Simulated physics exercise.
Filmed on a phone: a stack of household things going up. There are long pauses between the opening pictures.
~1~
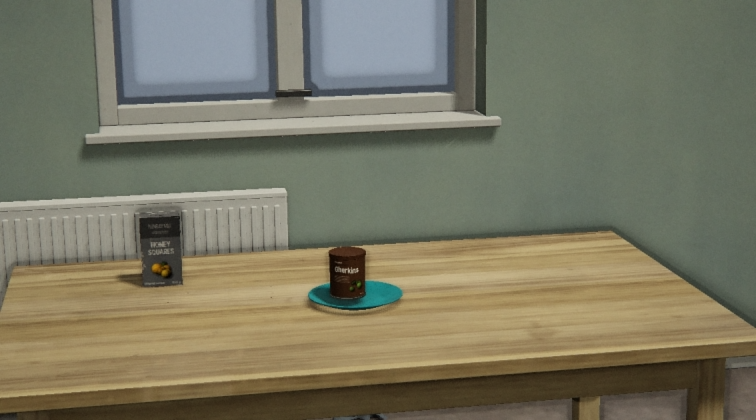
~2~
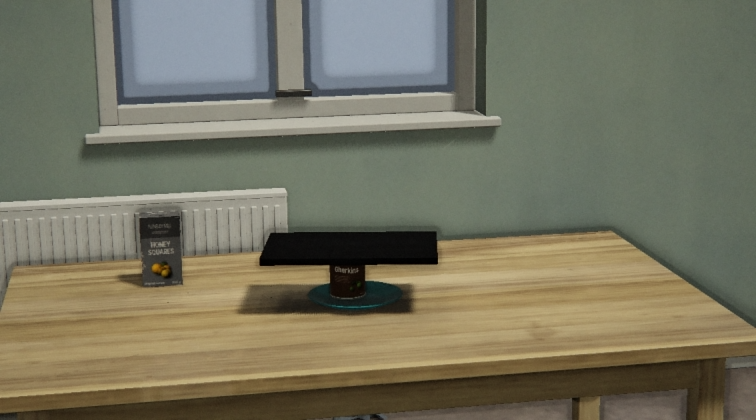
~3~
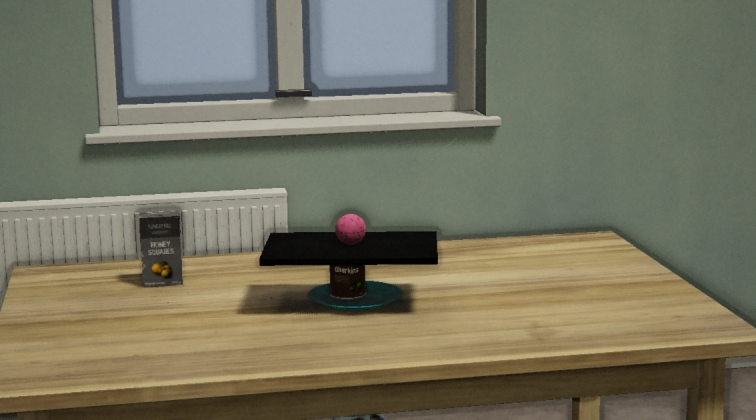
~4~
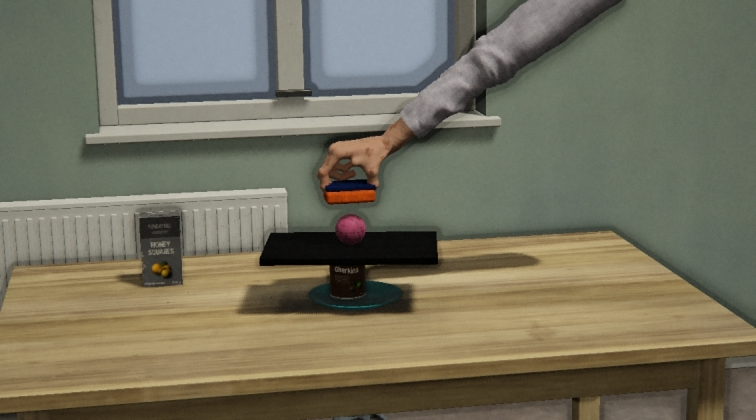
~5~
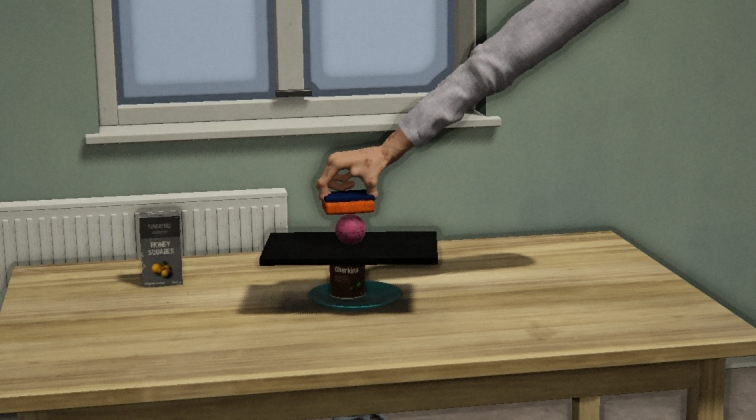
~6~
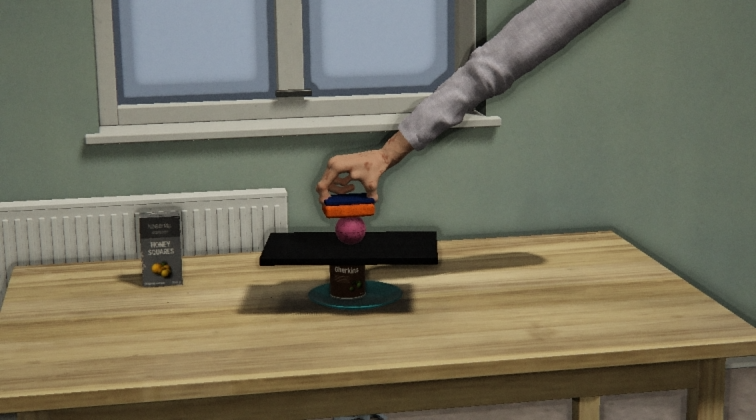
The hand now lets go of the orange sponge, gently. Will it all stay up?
Outcome: The pile comes apart.
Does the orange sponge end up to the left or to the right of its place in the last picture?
To the left.
Then, 0.50 s later than the last frame, orange sponge tilted by 60° near (324, 221).
Then, 1.00 s later than the last frame, orange sponge now fallen.
When it is over, fallen, orange sponge; the other 5 as before. End places, in pixels of the last picture, orange sponge near (275, 240). The pile gives way.
